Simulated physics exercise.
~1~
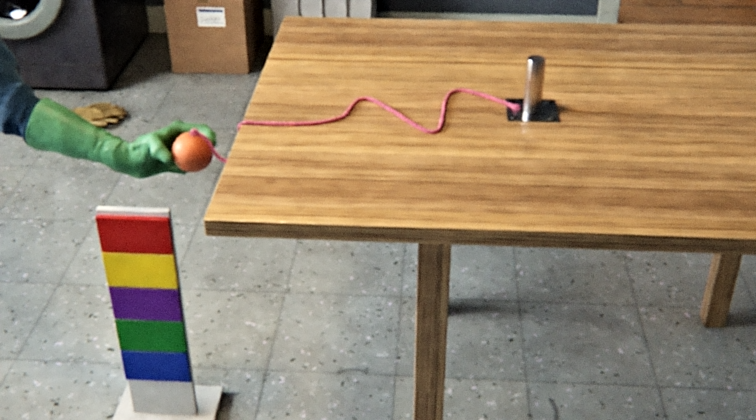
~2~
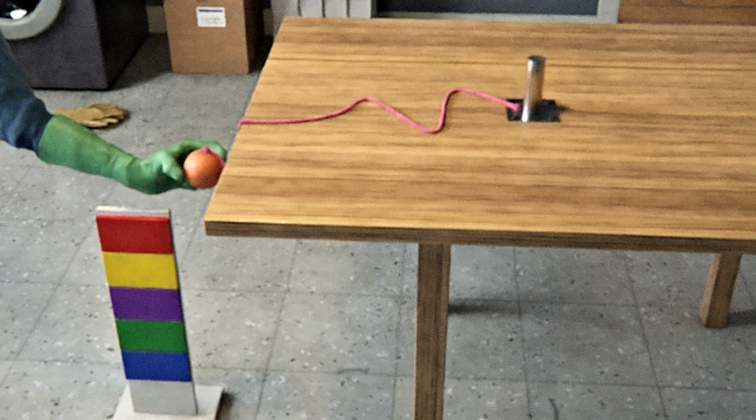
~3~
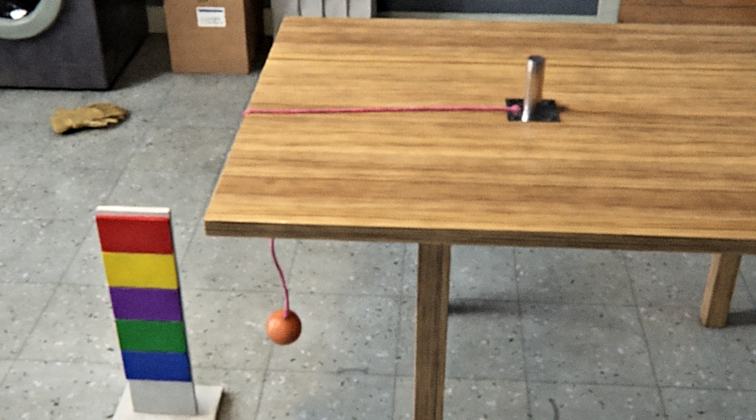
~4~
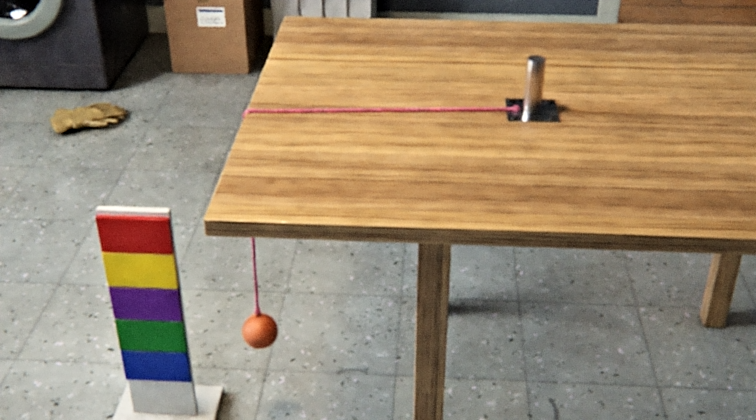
A green-gloved hand releases a tethered orange ball, which drops and hangs beside the green band.
